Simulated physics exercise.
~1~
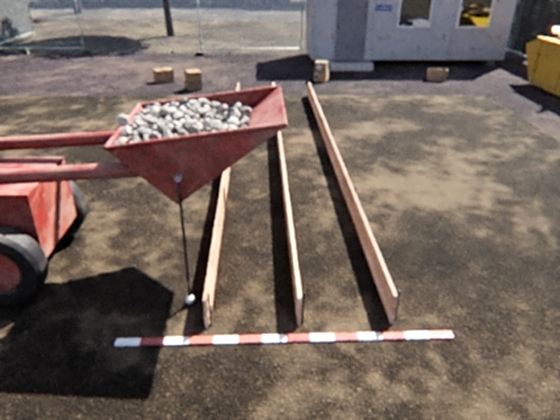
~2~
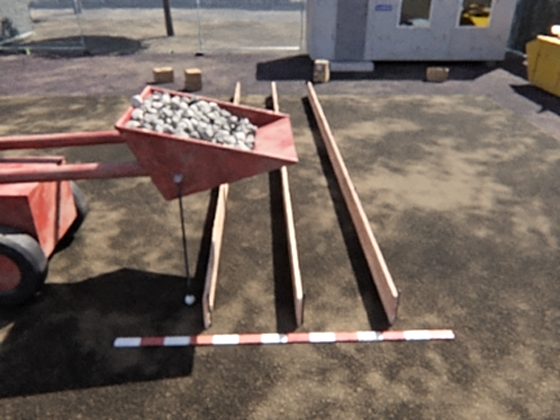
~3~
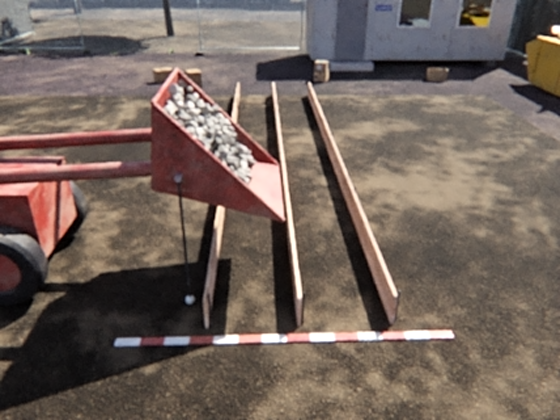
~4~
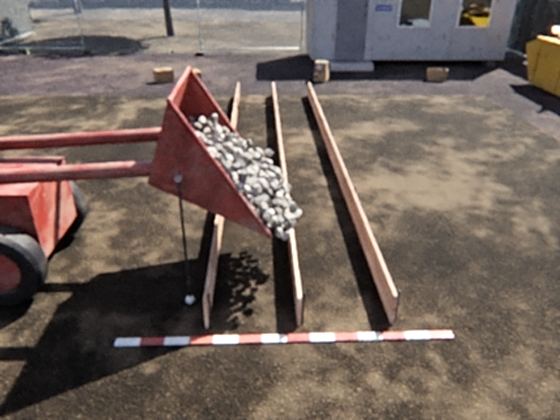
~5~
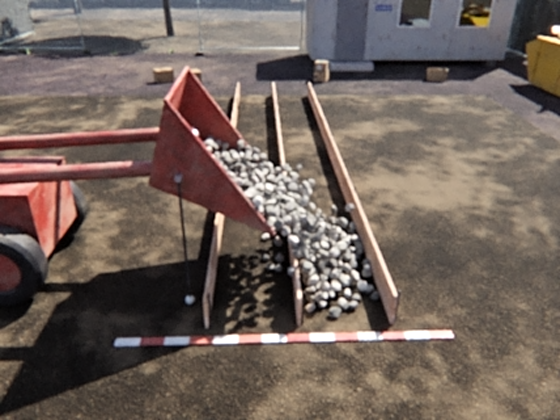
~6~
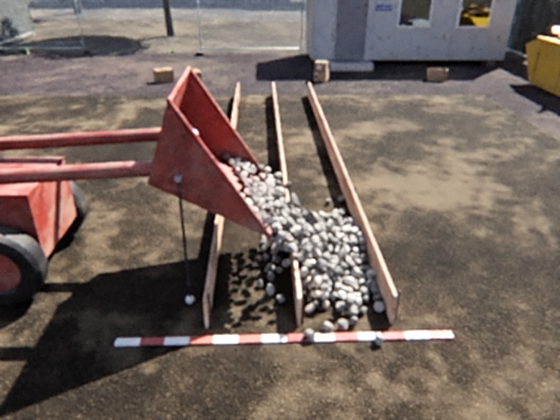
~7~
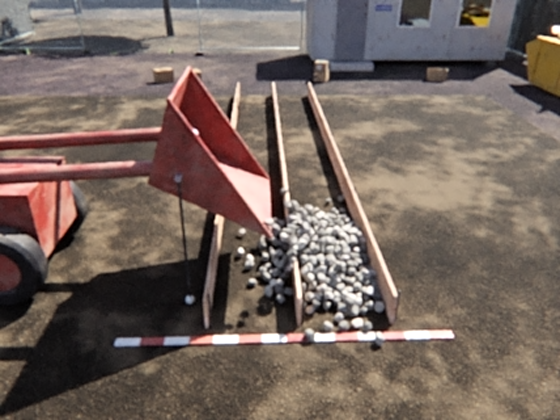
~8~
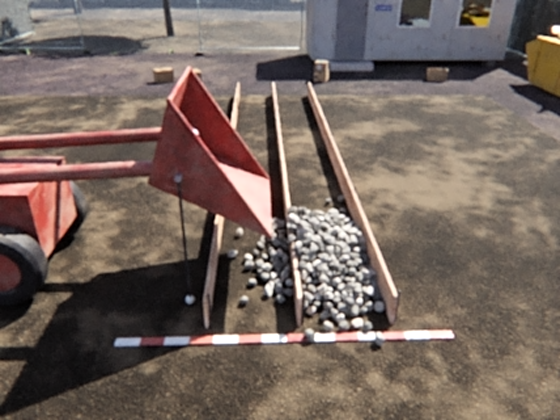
Red loader bucket tipping forward and spilling grey stones over wooden boards, most settling in the right-hand bay, leaving the bucket empty.
